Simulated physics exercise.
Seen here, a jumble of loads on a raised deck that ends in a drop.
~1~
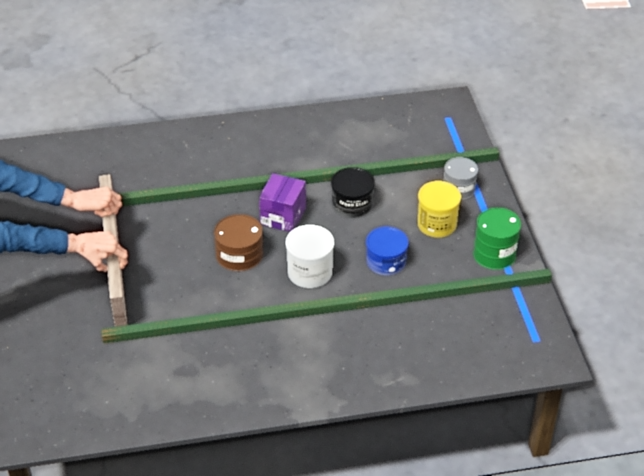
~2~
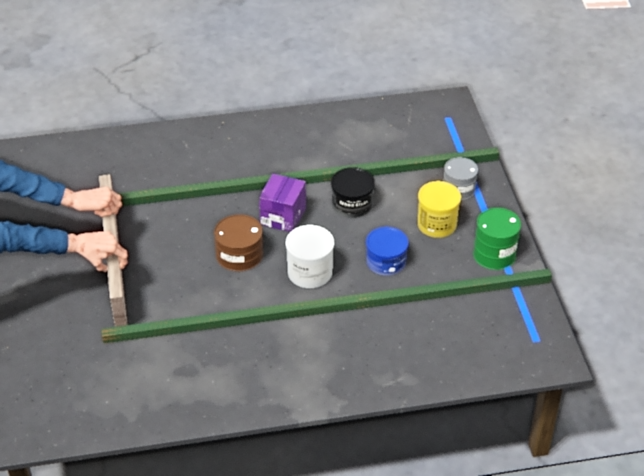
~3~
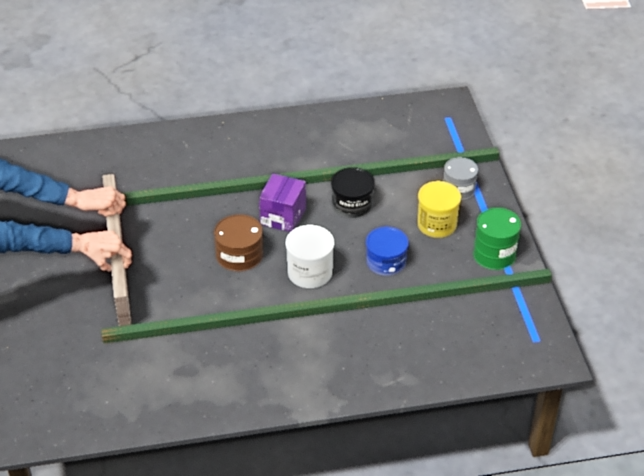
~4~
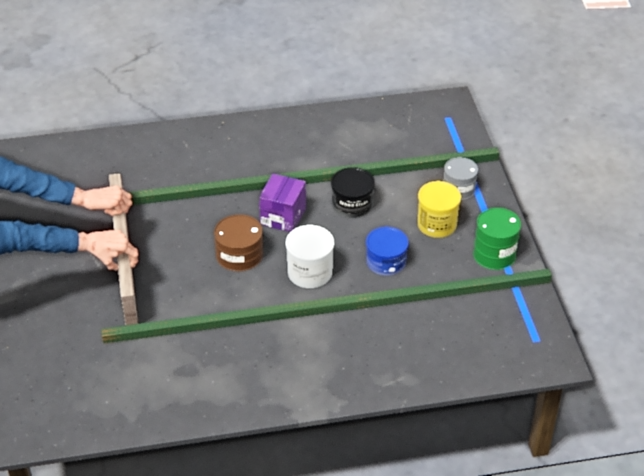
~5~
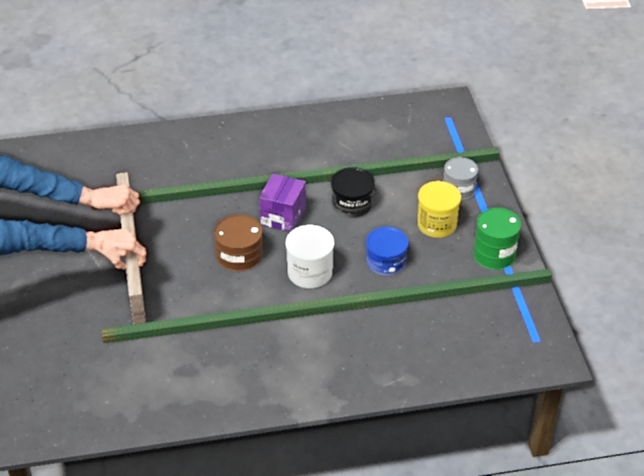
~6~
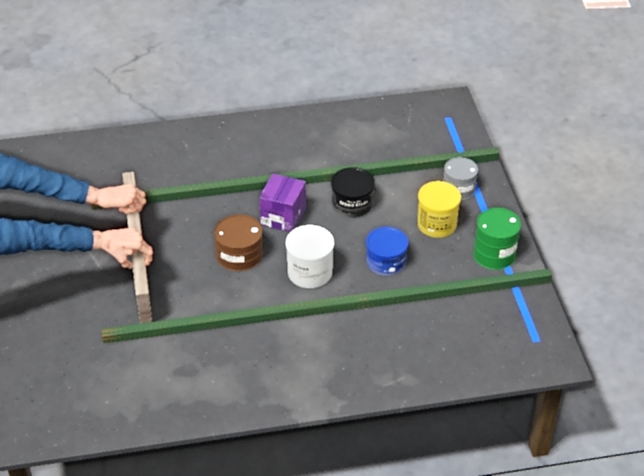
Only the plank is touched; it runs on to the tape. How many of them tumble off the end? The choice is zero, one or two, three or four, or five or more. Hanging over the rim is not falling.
In the end the number that fall off is five or more.
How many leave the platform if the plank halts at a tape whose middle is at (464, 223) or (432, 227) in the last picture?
Down on the ground: 2 and 1.
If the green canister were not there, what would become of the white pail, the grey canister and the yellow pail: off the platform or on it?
The white pail stays on, the grey canister goes over, the yellow pail is lost.
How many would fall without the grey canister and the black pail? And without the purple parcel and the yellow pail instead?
The counts: 3 and 3.
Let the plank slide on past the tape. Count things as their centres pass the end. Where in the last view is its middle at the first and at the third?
About (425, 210), then (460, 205).
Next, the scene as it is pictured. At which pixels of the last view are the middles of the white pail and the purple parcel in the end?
About (522, 230), and the other about (492, 170).
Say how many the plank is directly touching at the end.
In contact: 3.
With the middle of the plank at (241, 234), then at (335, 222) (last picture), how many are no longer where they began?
By then 1, and 5.
Early on, none off yet; green canister at rest near (497, 239); grey canister at rest near (460, 179); yellow pail at rest near (438, 210).
Finally, the number that fall off is five or more; lost, black pail, blue pail, yellow pail, grey canister and green canister.
